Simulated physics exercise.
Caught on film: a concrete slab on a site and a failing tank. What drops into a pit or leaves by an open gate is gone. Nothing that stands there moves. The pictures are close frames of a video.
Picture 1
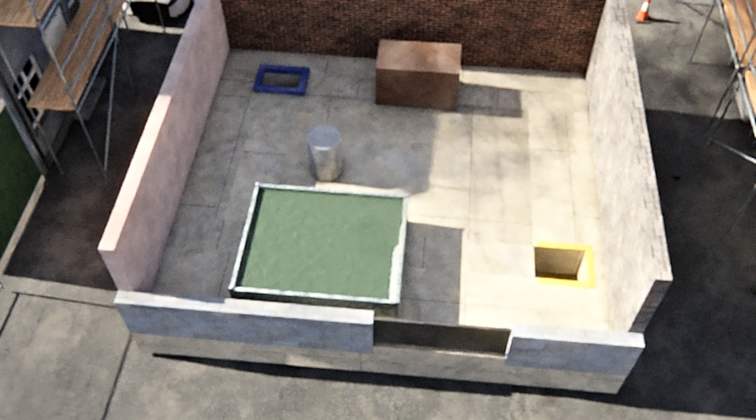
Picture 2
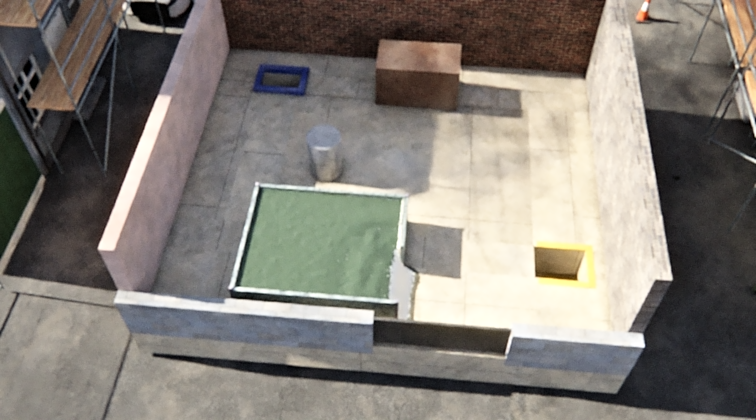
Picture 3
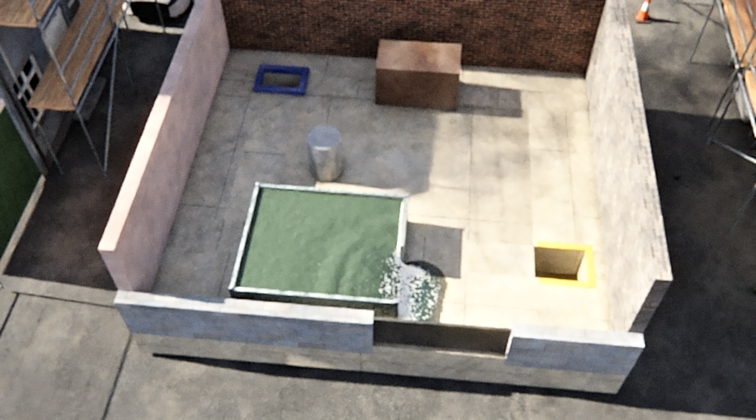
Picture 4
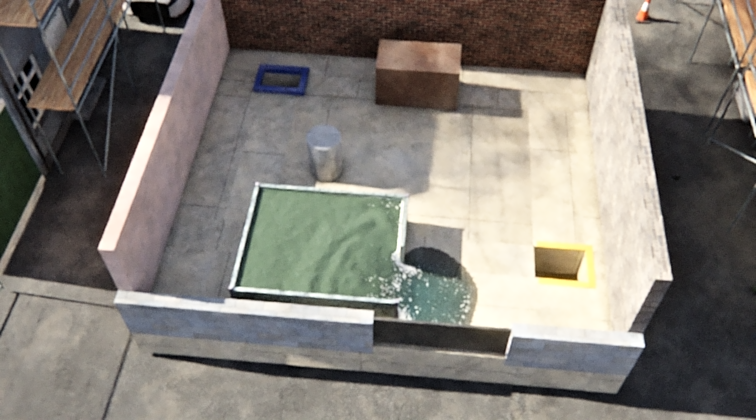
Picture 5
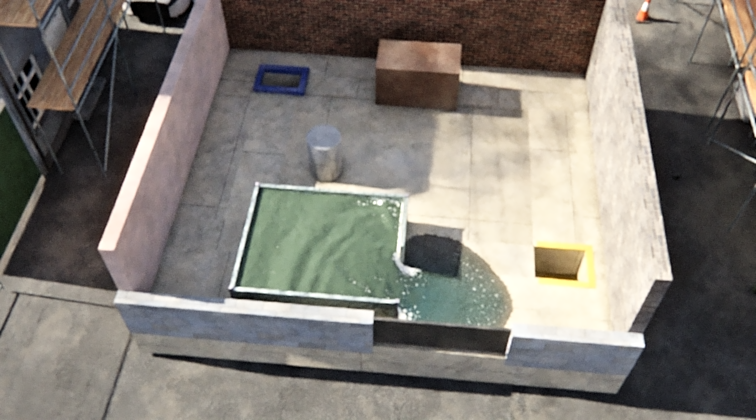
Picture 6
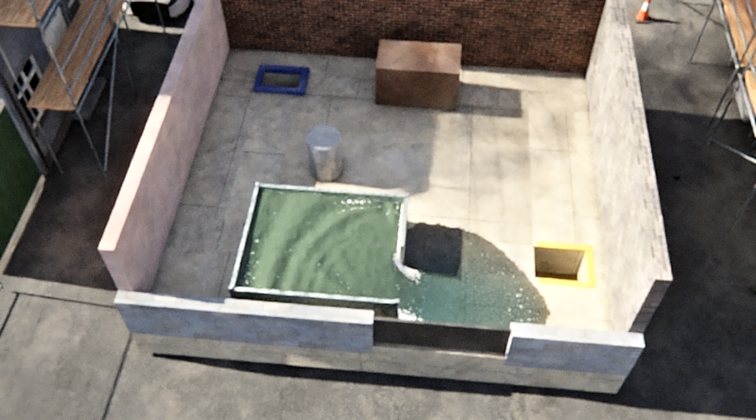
On a walled concrete slab, a tank of green water broke open at its right side, and water poured out, spreading across the floor to the right toward the yellow-edged pit.
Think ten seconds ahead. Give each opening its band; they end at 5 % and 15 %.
The gate takes not even 5 %; the blue pit takes not even 5 %; the yellow pit takes above 15 %.
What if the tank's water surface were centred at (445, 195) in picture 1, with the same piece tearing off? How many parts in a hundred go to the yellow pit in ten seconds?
Parts in a hundred: Yellow 65.
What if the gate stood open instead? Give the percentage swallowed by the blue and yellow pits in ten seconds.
Per cent: Blue 0, yellow 40.
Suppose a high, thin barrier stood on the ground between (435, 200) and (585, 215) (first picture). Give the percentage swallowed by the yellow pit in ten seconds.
Roughly, in per cent: Yellow 60.
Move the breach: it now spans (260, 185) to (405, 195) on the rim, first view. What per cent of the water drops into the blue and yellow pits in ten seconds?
Parts in a hundred: Blue 10, yellow 12.
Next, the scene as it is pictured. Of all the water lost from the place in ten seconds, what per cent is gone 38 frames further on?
I make it 70 per cent.
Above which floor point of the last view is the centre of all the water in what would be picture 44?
At about (427, 245).
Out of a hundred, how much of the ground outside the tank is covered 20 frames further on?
I make it 30 per cent.
A moment on, water covers 15 % of the floor; the gate 0 %, the blue pit 0 %, the yellow pit 1 %.
Next, water covers 20 % of the floor; the gate 0 %, the blue pit 0 %, the yellow pit 4 %.
Then, water covers 30 % of the floor; the gate 0 %, the blue pit 0 %, the yellow pit 16 %.
Later, water covers 40 % of the floor; the gate 0 %, the blue pit 0 %, the yellow pit 35 %.
In the end, water covers 50 % of the floor; the gate 0 %, the blue pit 0 %, the yellow pit 51 %.
